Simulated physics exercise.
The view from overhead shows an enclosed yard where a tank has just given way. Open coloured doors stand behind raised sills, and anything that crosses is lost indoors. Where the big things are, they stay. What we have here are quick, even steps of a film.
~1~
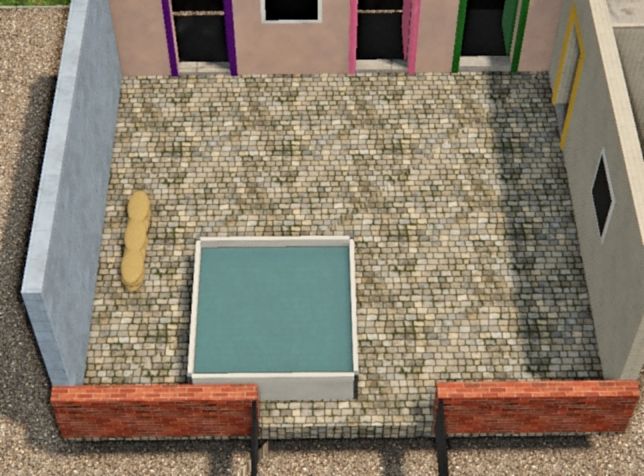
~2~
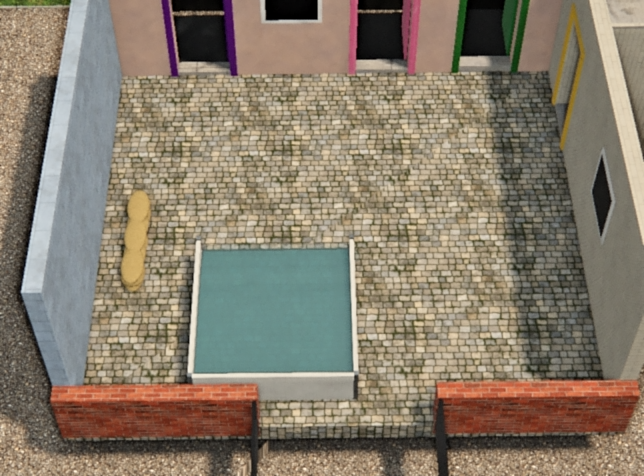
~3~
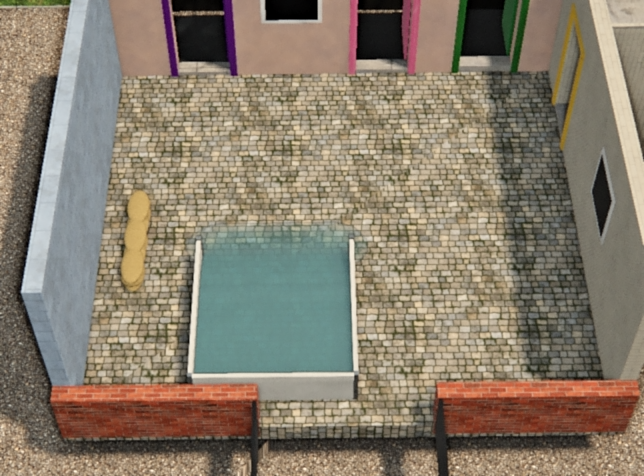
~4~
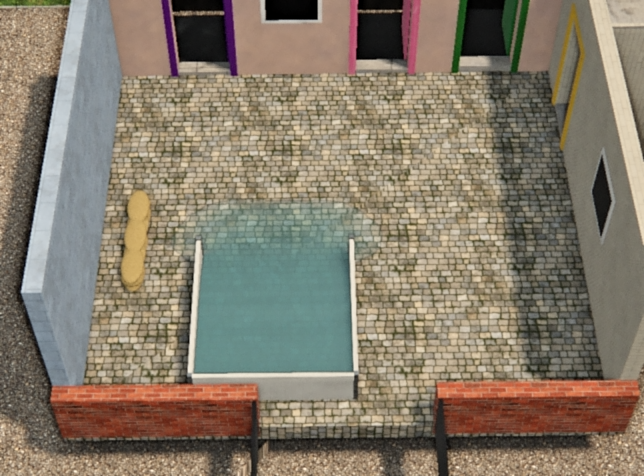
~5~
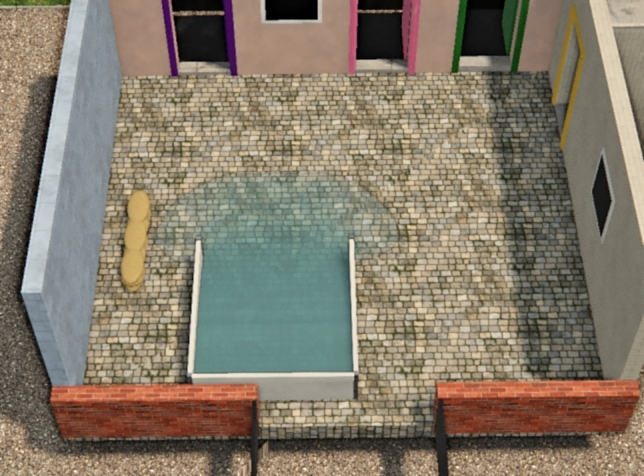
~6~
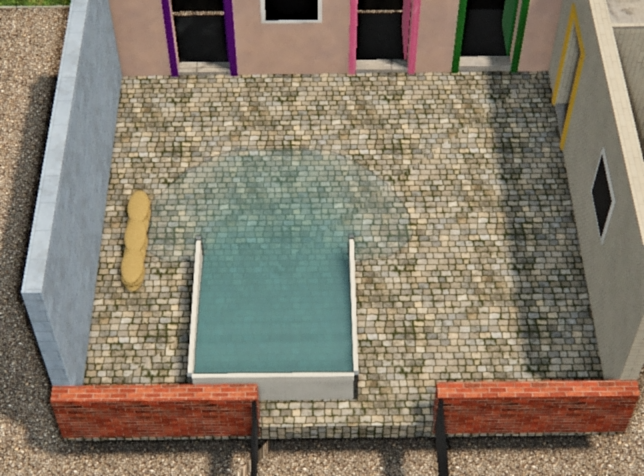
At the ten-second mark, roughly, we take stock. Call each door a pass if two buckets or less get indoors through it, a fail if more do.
Pink door: Fail, green door: Pass, purple door: Fail, yellow door: Fail.
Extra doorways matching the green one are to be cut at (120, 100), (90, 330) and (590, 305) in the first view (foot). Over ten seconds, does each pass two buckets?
Same order as asked - exceeds the limit, stays within the limit and stays within the limit.
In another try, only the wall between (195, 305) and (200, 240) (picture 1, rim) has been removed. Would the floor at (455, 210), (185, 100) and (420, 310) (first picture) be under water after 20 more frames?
Taking the points in order: Unwetted, swamped and unwetted.
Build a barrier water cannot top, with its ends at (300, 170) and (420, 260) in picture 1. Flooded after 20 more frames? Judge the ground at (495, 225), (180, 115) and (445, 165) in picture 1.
Results in order: Bone-dry / swamped / bone-dry.
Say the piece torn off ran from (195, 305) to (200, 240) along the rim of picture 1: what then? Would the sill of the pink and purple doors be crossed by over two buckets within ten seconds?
So here's how it goes: Pink door stays within bounds, while purple door runs over.
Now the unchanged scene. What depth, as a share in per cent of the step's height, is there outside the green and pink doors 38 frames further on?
I'd put it at close to 70 and 100 per cent.
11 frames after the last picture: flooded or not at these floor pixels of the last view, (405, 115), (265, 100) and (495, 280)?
First swamped, then swamped, then spared.
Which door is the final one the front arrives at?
I'd go with the one in yellow.
A moment on, water covers 35 % of the floor; the pink door not reached, the green door not reached, the purple door not reached, the yellow door not reached.
Next, water covers 45 % of the floor; the pink door under two buckets in, the green door not reached, the purple door over two buckets in, the yellow door not reached.
Then, water covers 50 % of the floor; the pink door over two buckets in, the green door wet at the sill, nothing in, the purple door far over two buckets in, the yellow door not reached.
Later, water covers 60 % of the floor; the pink door over two buckets in, the green door wet at the sill, nothing in, the purple door far over two buckets in, the yellow door over two buckets in.
In the end, water covers 95 % of the floor; the pink door over two buckets in, the green door wet at the sill, nothing in, the purple door far over two buckets in, the yellow door over two buckets in.
